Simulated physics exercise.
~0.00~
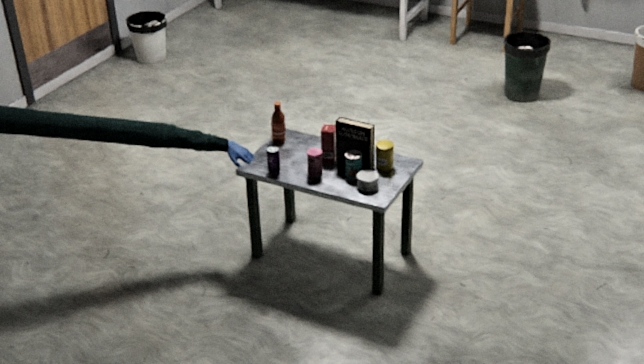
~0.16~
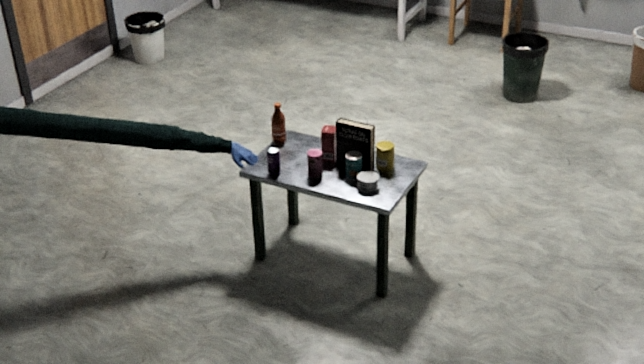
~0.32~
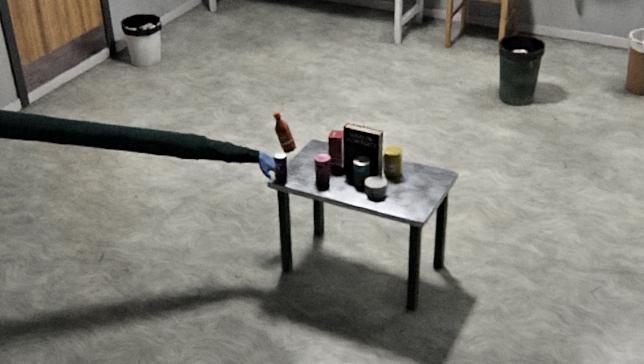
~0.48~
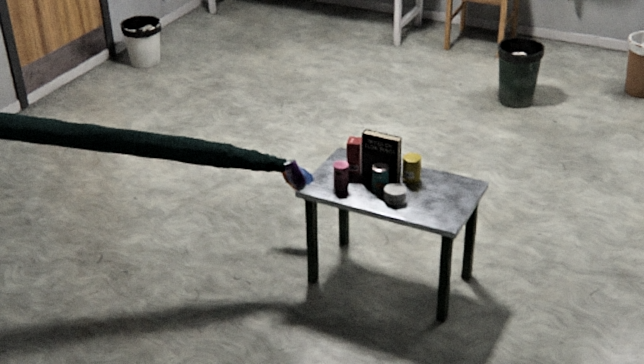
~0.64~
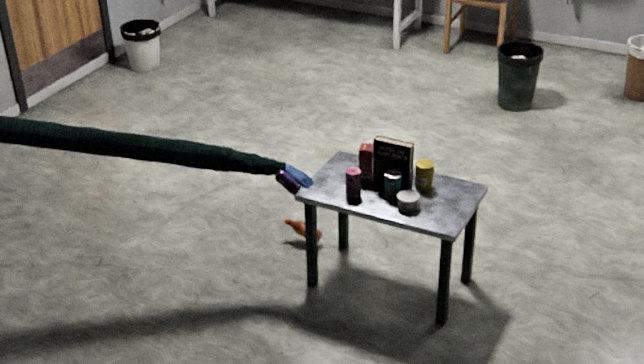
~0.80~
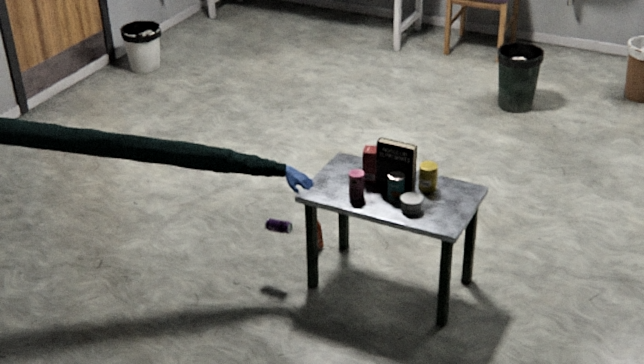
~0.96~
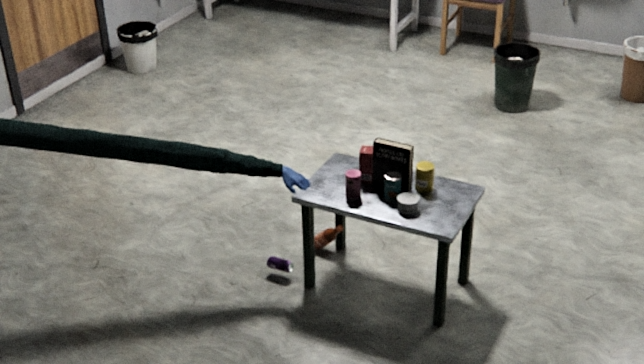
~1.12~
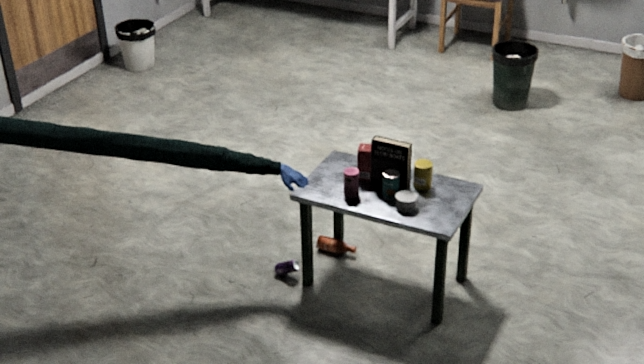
A small side table holding an orange bottle, a purple can, a black book, a red carton and several tins and jars is shoved to the right by a blue-gloved hand on a long dark-sleeved arm. As the table slides, the bottle tilts at the left edge and drops off, and the purple can tips over the same side and falls after it. The table stops while the two tumble to the floor. They end up lying beneath its left side. The other items have shifted on the tabletop but remain standing there, with the hand still at the table's edge.
